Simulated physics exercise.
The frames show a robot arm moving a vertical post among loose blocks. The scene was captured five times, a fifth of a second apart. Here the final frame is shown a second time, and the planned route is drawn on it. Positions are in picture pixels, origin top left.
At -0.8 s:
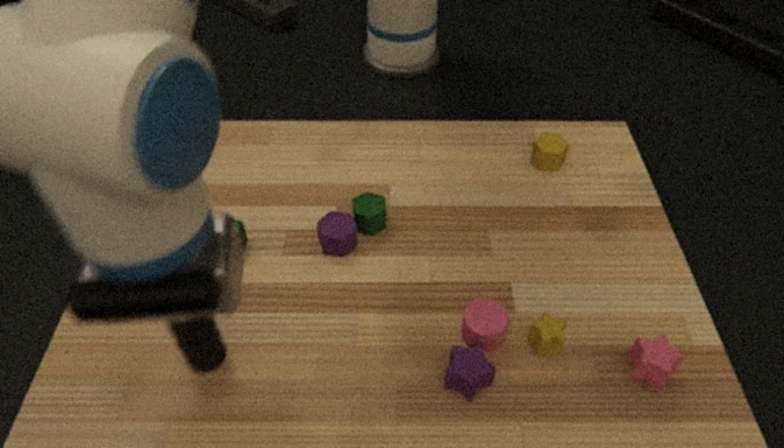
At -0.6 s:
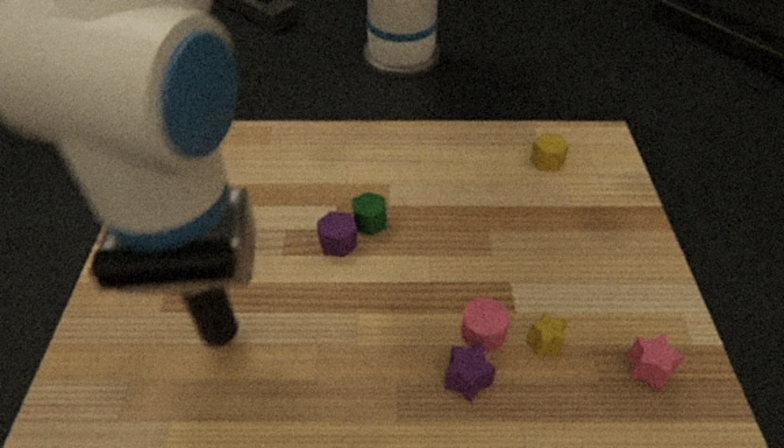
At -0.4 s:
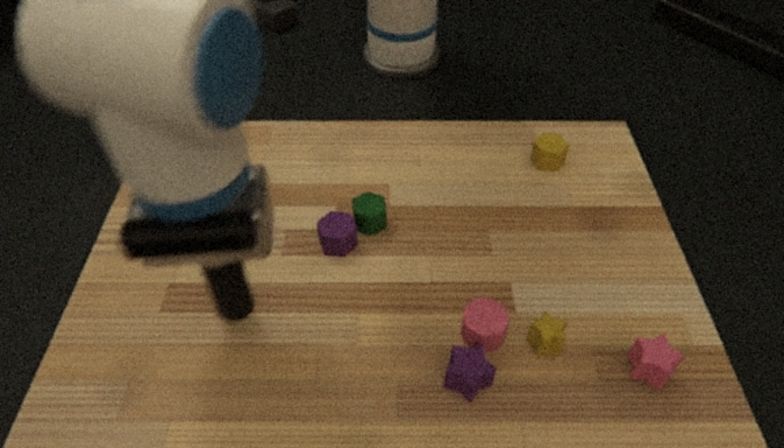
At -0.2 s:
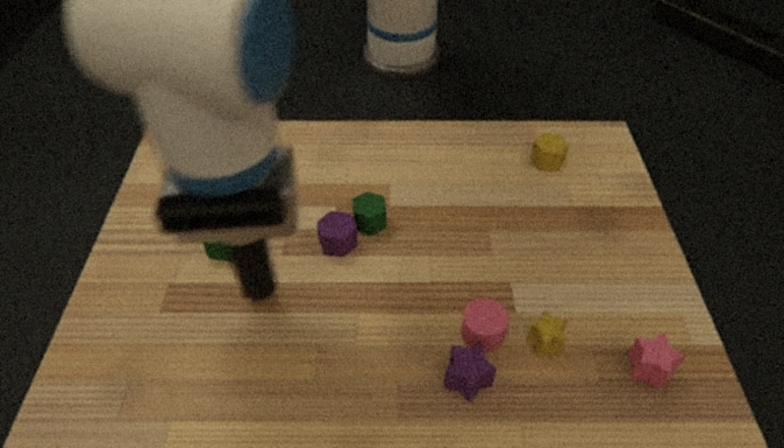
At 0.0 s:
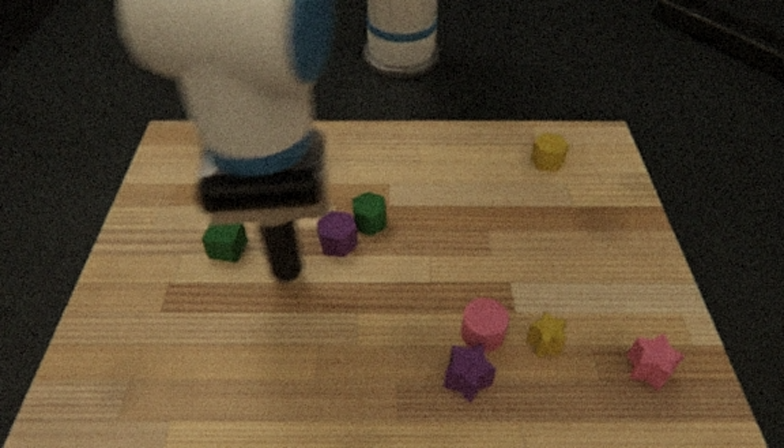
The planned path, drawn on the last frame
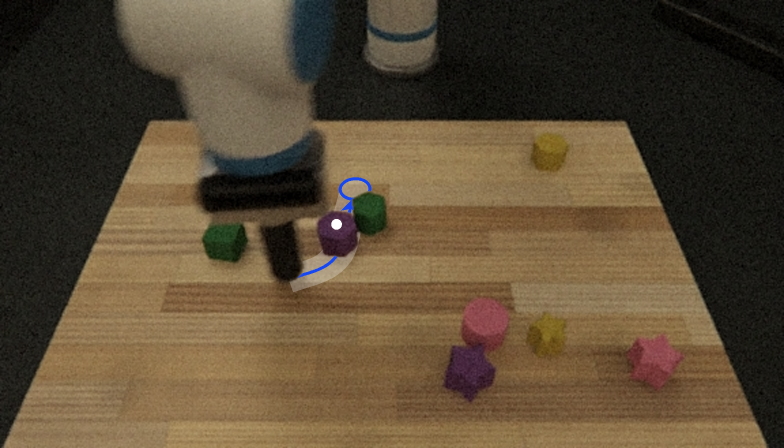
A white and blue robot arm moved its dark post up and to the right across a wooden board, uncovering a green block on the left, while the scattered colored blocks stayed still.
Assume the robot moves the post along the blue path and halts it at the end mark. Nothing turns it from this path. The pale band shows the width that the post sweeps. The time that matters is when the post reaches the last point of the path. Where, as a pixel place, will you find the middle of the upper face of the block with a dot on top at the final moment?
I predict (381, 158).
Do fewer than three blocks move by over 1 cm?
Yes, that is what happens.
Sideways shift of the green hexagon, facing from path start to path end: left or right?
It moves right.
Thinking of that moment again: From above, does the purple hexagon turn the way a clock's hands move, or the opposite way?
It twists with the clock when seen from above.
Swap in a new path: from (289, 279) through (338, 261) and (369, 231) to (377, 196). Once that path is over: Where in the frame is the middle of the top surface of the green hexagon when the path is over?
It should be at (397, 161) by then.
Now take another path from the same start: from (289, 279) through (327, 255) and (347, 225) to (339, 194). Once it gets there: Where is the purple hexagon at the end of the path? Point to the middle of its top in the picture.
In the picture, that point is around (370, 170).
Drawn move, from (289, 279) over (334, 258) and (347, 222) to (355, 189); the dot is on the purple hexagon.
What follows on the original path. One third of the way, post at (333, 248); purple hexagon at (344, 214), turned 15° anticlockwise; green hexagon at (374, 199), turned 25° clockwise.
Two thirds of the way, post at (346, 212); purple hexagon at (363, 183), turned 15° clockwise; green hexagon at (396, 182), turned 60° clockwise.
At the end, post at (354, 179); green square still; purple hexagon at (381, 158), turned 60° clockwise; green hexagon at (403, 178), turned 85° clockwise.
